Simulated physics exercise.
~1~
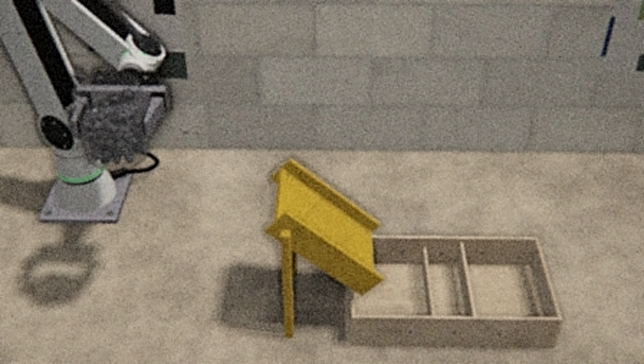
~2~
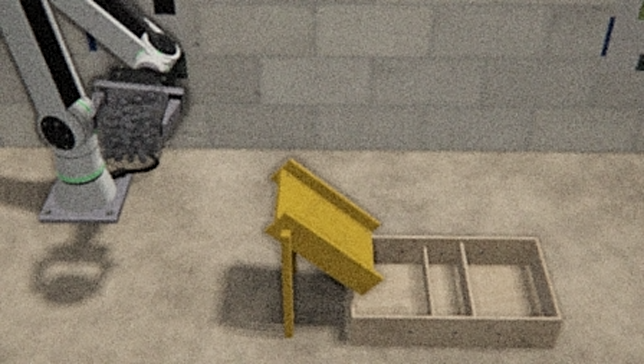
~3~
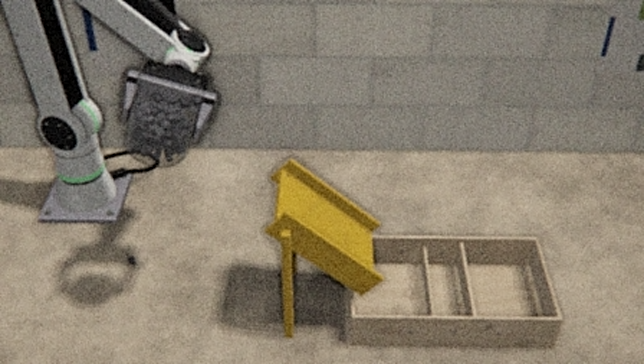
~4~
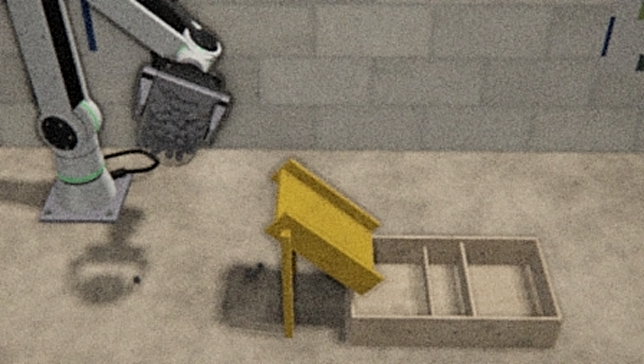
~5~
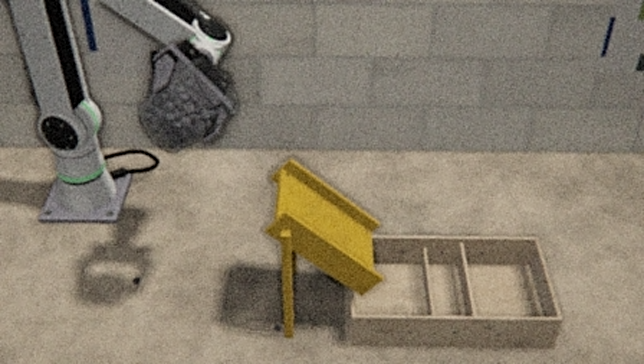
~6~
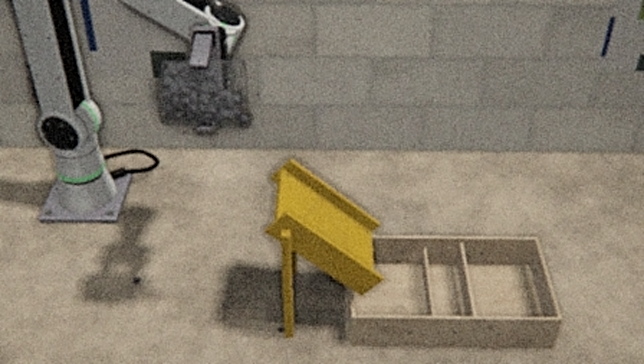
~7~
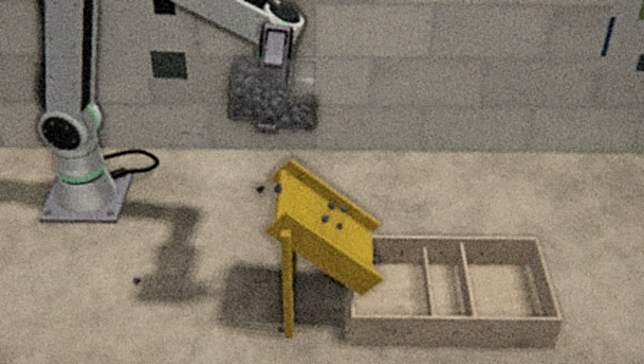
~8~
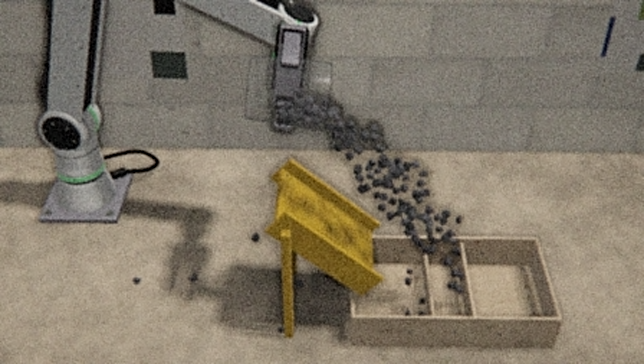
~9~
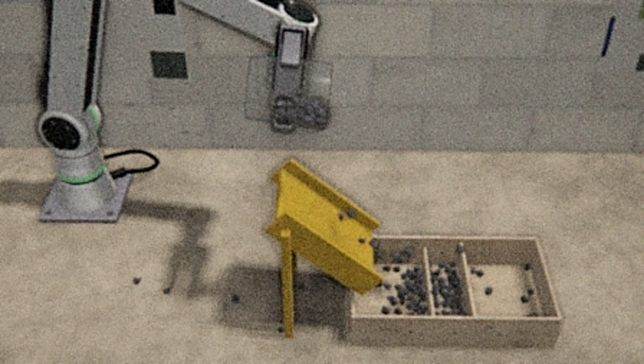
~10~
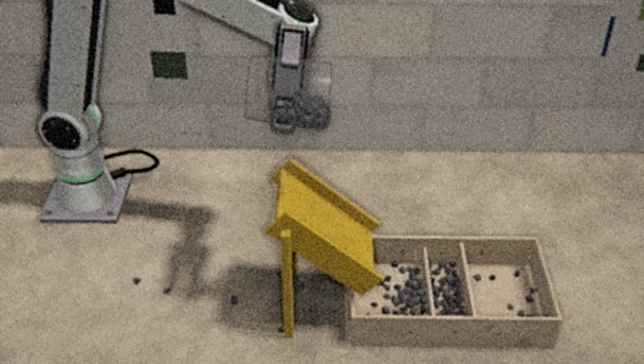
On a sandy floor before a grey block wall, a robot arm carries a beaker of dark pebbles rightward, tipping it until they pour past a yellow chute into a divided box, mostly its left and middle parts, while some stay in the beaker and a few lie on the floor.
